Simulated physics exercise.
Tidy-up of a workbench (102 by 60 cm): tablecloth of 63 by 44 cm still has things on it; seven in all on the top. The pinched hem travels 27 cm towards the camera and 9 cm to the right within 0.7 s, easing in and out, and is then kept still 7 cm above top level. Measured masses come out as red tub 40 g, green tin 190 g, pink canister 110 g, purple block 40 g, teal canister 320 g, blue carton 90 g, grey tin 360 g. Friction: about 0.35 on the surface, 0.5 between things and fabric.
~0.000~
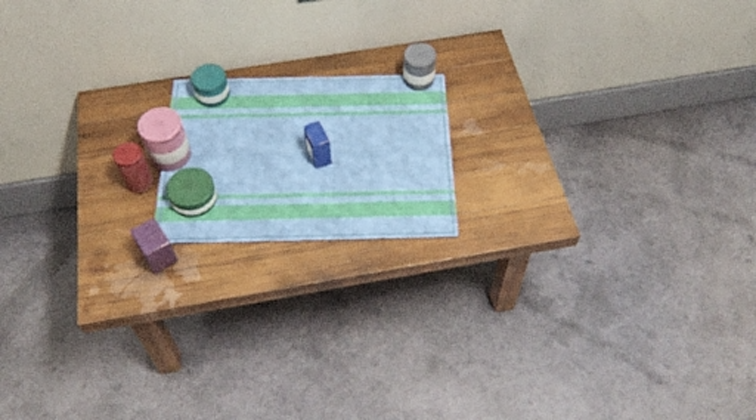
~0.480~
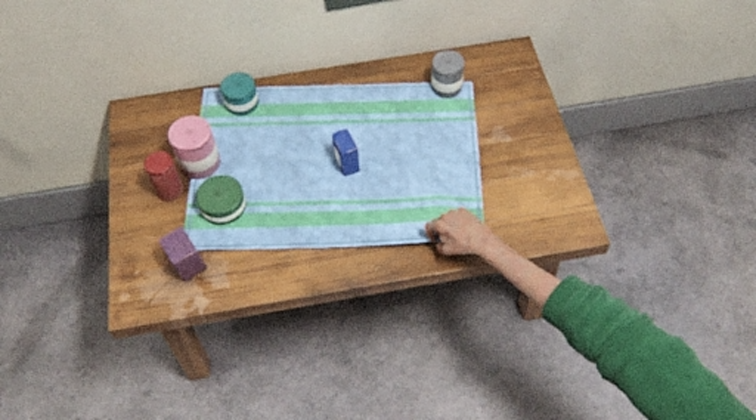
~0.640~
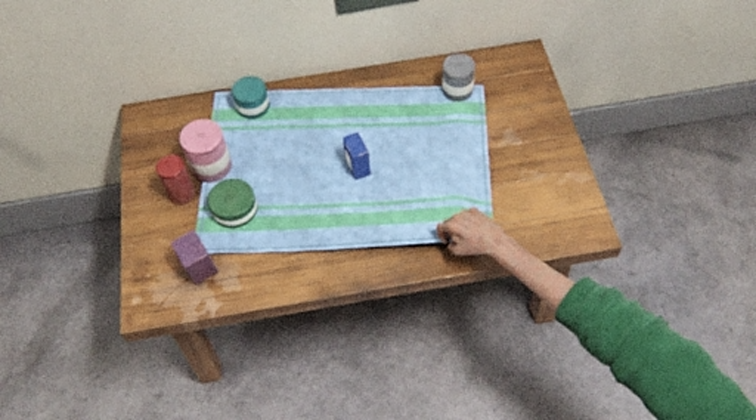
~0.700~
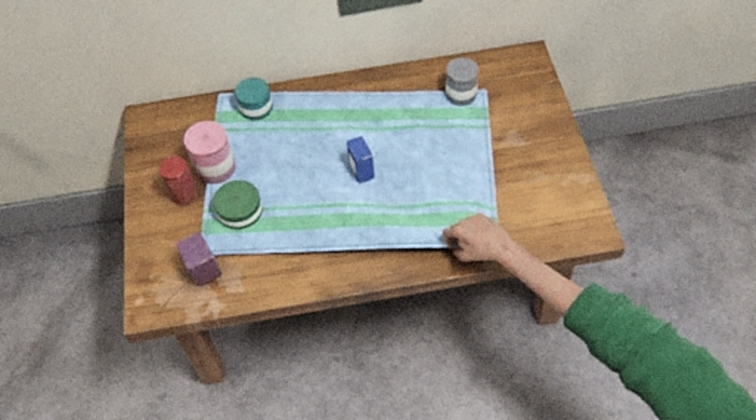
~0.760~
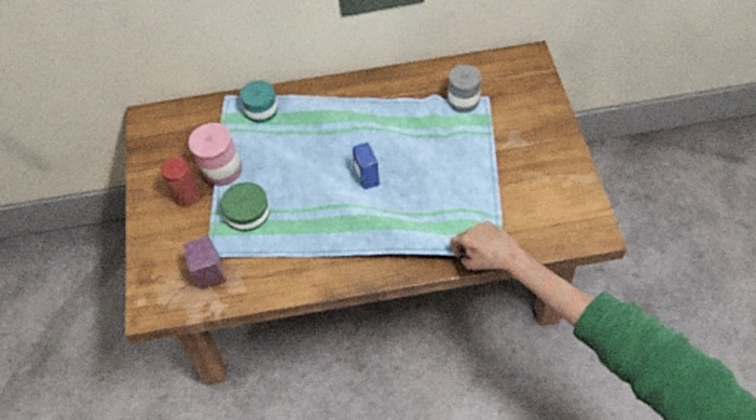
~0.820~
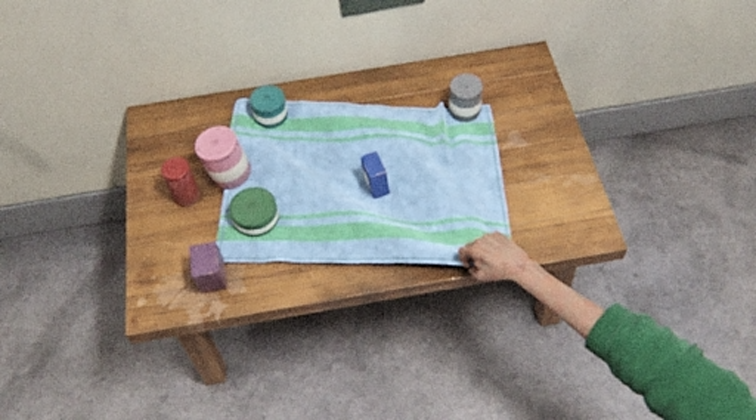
A wooden table against a pale wall is seen from above at an angle, the view shifting slightly early on. On its blue and green-striped cloth are a blue carton, green and teal tins and a grey tin, with a pink canister at its left edge and red and purple objects beyond. A green-sleeved hand enters at right, pinches the near hem and drags the creasing cloth slightly rightward and nearer, shifting the carton, green, teal and pink containers along.
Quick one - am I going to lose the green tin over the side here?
Ends up on.
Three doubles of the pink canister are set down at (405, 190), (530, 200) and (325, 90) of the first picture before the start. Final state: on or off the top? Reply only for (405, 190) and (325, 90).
Off the top, still on top.
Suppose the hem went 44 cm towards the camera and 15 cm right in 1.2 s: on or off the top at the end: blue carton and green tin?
Result - blue carton: Gone, green tin: Gone.
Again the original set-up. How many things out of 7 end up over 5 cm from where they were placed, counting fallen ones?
That comes to 6 of the things.
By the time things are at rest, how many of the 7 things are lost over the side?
Counted result: 0.
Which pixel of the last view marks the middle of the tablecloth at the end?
I'd say it sits around (442, 251) in the last picture.
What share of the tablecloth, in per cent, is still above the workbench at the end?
Near 65 in a hundred.
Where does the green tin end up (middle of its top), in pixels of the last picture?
Around (317, 270).
At 0.9 s, 95 % of the tablecloth is still over the top; green tin 10 cm off its start, blue carton 13 cm off its start, teal canister 13 cm off its start.
At 1.1 s, 85 % of the tablecloth is still over the top; green tin 17 cm off its start, blue carton 21 cm off its start, teal canister 20 cm off its start.
At 1.2 s, 70 % of the tablecloth is still over the top; green tin 23 cm off its start at (312, 263), blue carton 28 cm off its start at (448, 233), teal canister 28 cm off its start at (349, 145).
At 1.3 s, 70 % of the tablecloth is still over the top; green tin 25 cm off its start, blue carton 31 cm off its start, teal canister 30 cm off its start.
At 2.9 s, 65 % of the tablecloth is still over the top; green tin 25 cm off its start at (317, 270), blue carton 31 cm off its start at (458, 240), teal canister 30 cm off its start at (355, 151), grey tin 30 cm off its start at (501, 170).
